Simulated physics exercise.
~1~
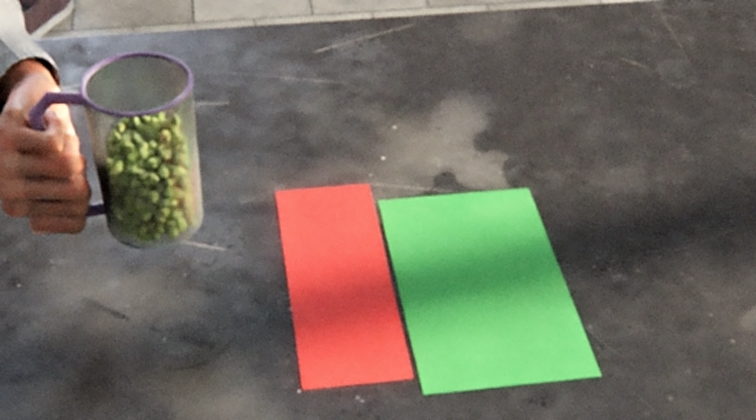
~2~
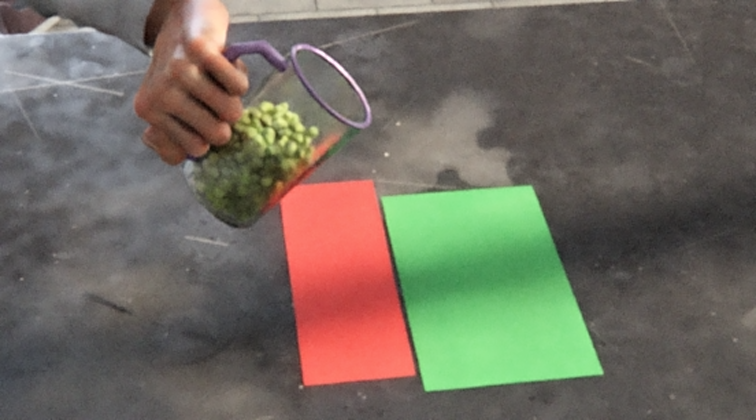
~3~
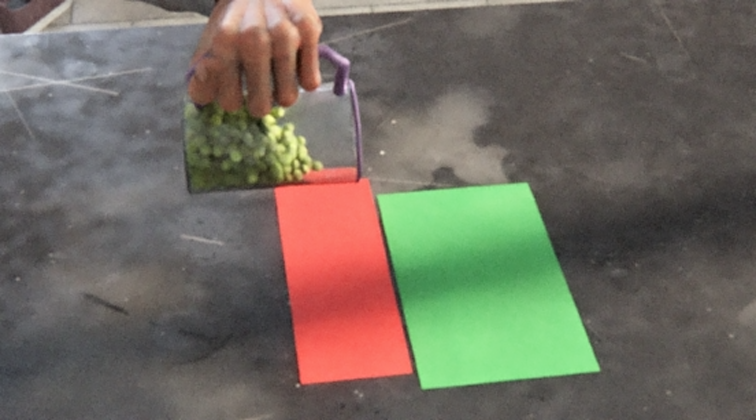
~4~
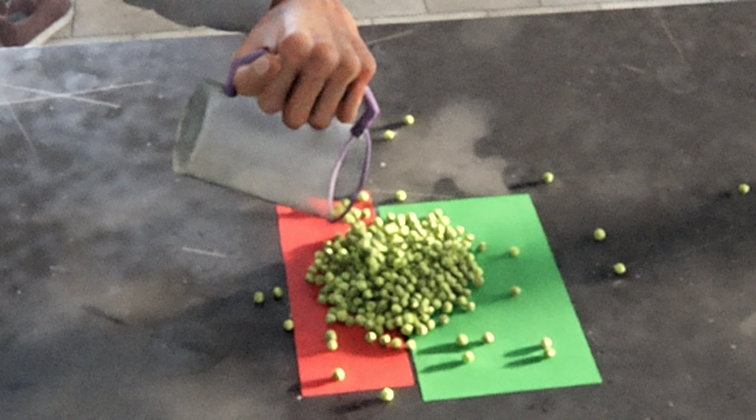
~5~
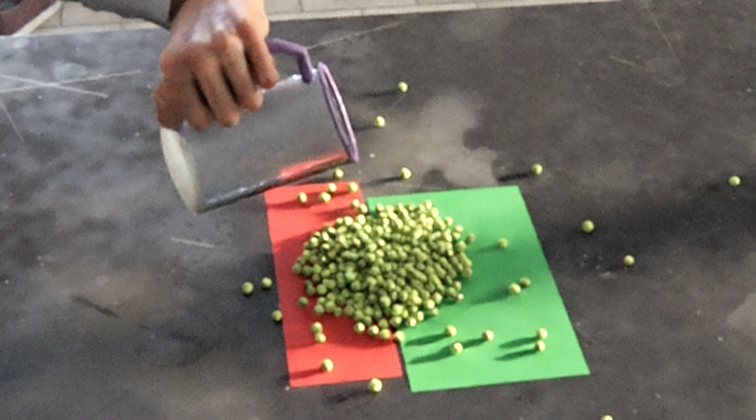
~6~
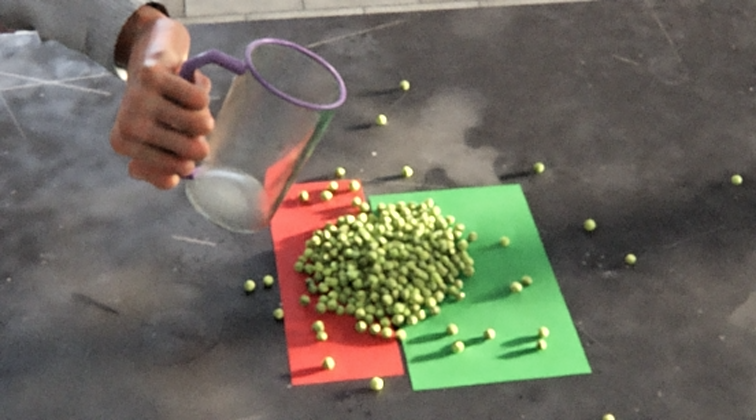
Dried green peas pouring from a hand-held clear cup onto red and green mats, settling in a heap with some scattered around.
